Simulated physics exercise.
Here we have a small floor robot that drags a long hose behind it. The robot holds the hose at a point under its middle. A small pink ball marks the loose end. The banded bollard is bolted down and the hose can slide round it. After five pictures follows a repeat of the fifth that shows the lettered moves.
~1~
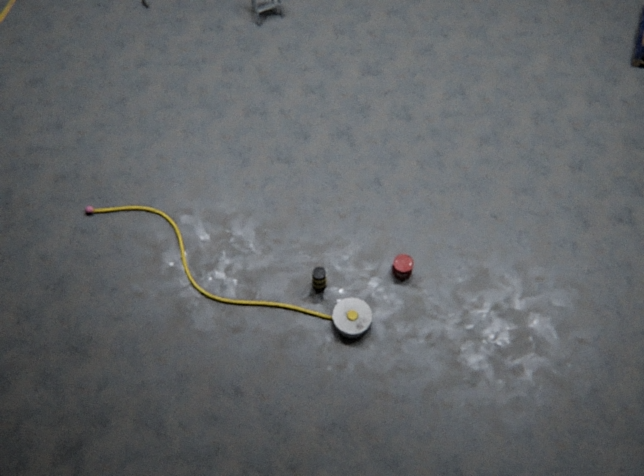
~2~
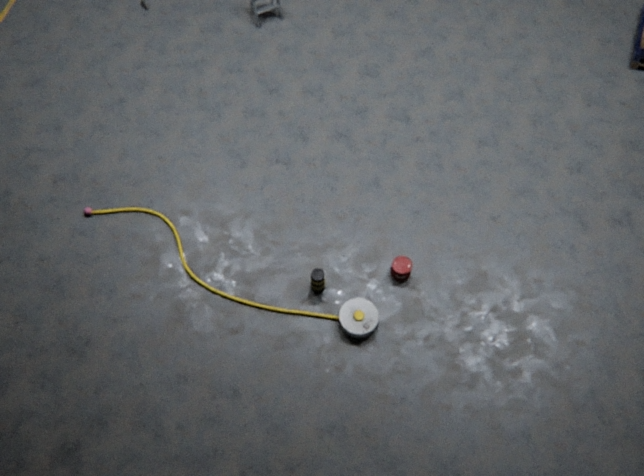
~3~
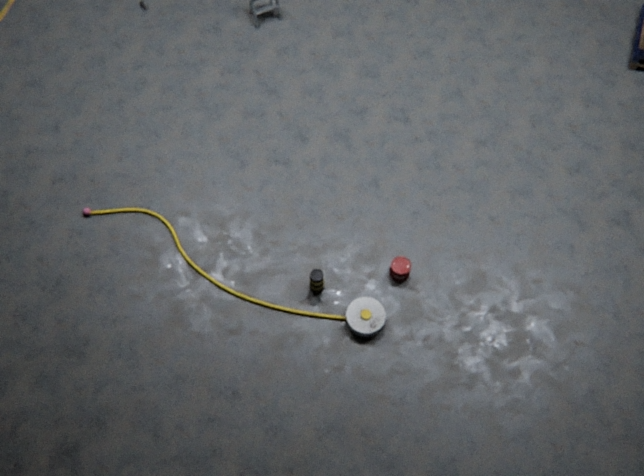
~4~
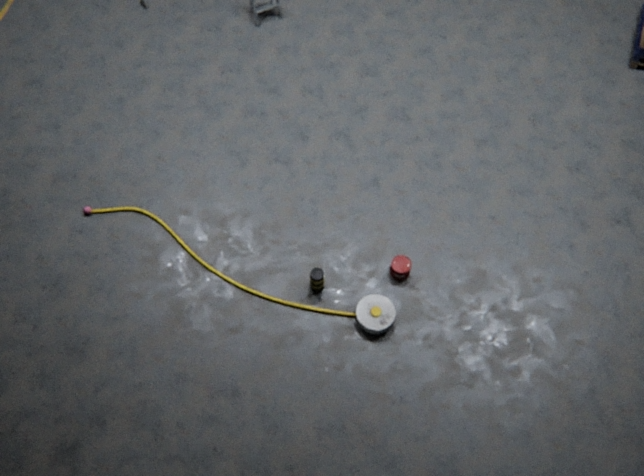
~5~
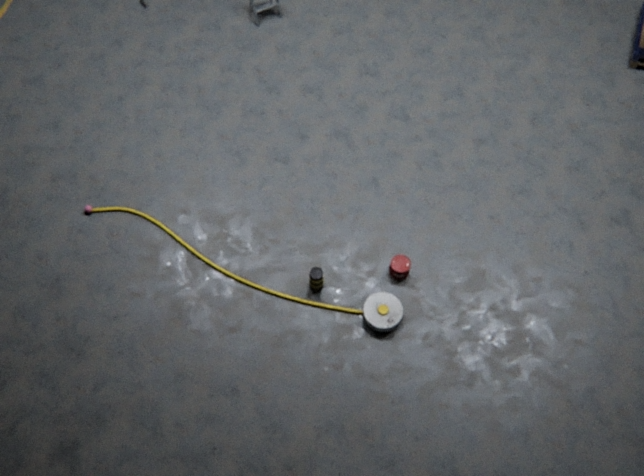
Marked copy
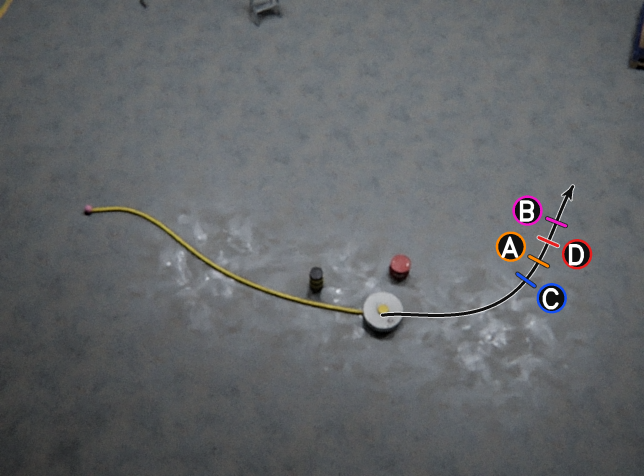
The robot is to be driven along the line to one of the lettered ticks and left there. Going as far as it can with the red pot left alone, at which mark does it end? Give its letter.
D.
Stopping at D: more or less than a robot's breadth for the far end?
By then, more.
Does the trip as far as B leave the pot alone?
No.
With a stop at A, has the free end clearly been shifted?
Yes.
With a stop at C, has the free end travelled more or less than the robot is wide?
By then, more.
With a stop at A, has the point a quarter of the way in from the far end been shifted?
Yes.
On the marked copy, A at (539, 261); B at (556, 222); C at (526, 280); D at (548, 242); the route from (382, 315) via (518, 288) to (573, 187).
Following D. Soon after the start, robot (459, 312), middle of the hose (288, 283), free end (144, 224).
Later, robot (522, 283), middle of the hose (350, 295), free end (198, 246).
In the end, robot (550, 238), middle of the hose (394, 286), free end (237, 261); only the bollard has been touched, if anything.
As for the rest, A is safe but short; B brings the hose against the pot; C is safe but short.
